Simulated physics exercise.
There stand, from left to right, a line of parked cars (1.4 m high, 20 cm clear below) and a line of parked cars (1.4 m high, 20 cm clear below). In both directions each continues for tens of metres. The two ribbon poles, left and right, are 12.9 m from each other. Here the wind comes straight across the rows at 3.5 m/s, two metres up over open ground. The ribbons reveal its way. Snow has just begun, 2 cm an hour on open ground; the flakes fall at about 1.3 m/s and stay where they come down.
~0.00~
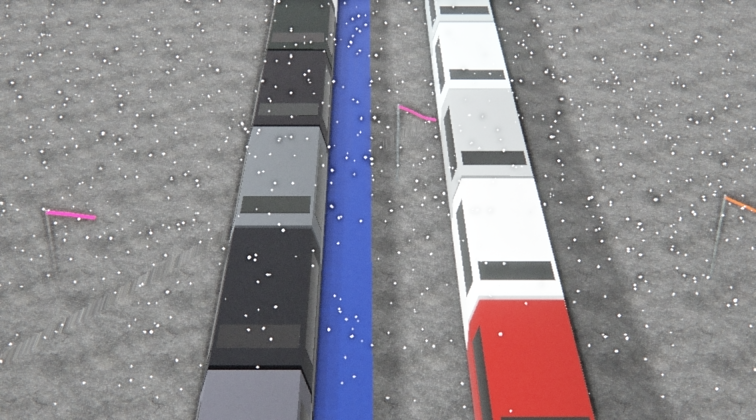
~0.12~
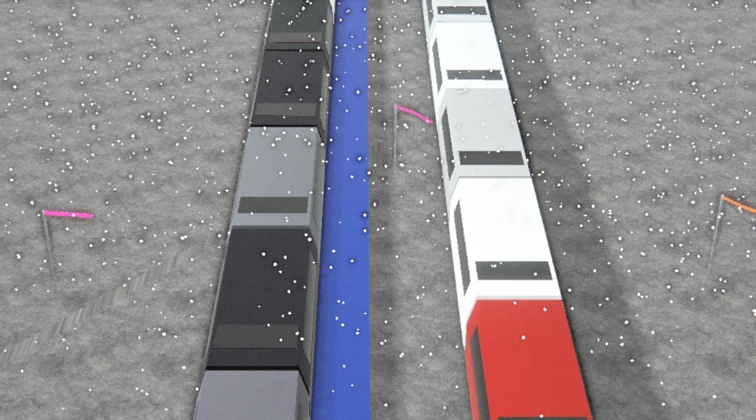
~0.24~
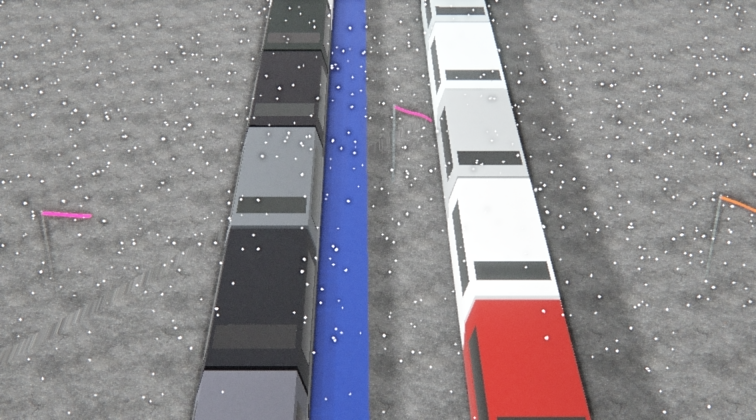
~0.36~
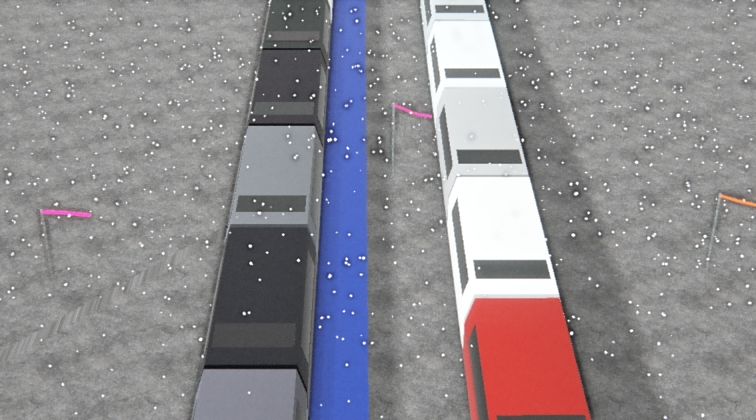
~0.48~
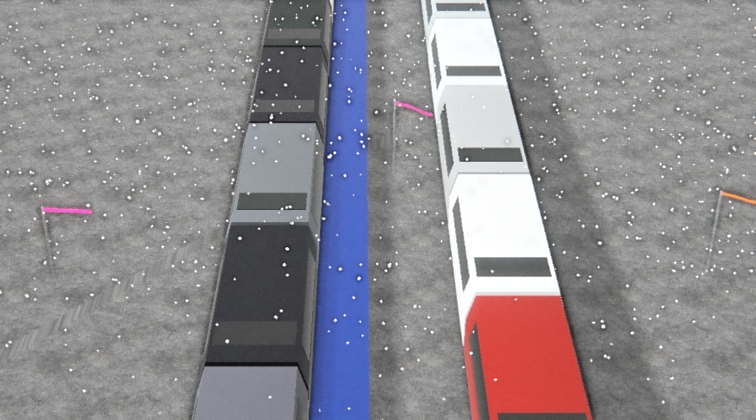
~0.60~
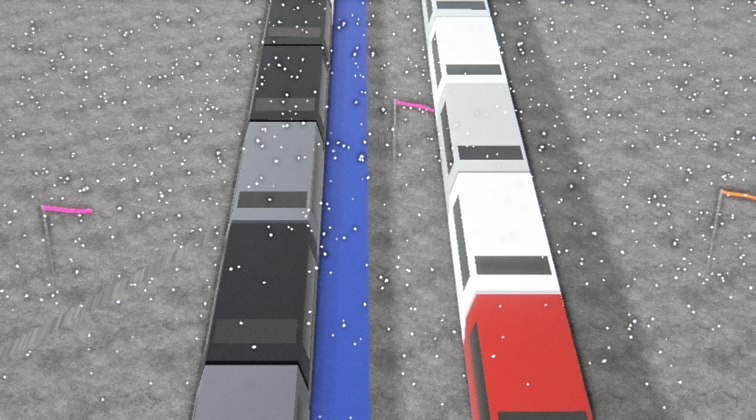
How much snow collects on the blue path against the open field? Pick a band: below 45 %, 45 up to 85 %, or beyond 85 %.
I would say from 45 to 85 %.
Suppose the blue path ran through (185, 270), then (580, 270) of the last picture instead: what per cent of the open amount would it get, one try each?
It would get around 90 percent the first time and around 90 percent the second.
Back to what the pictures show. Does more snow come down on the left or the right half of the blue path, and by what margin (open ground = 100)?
More goes to the right portion, roughly 20 points more.
10 minutes on, 2 mm on the blue path, 3 mm in the open.
30 minutes on, 7 mm on the blue path, 10 mm in the open.
60 minutes on, 14 mm on the blue path, 20 mm in the open, so the blue path has 72 % of the open amount; the left half of it has 62 %, the right half 82 %.
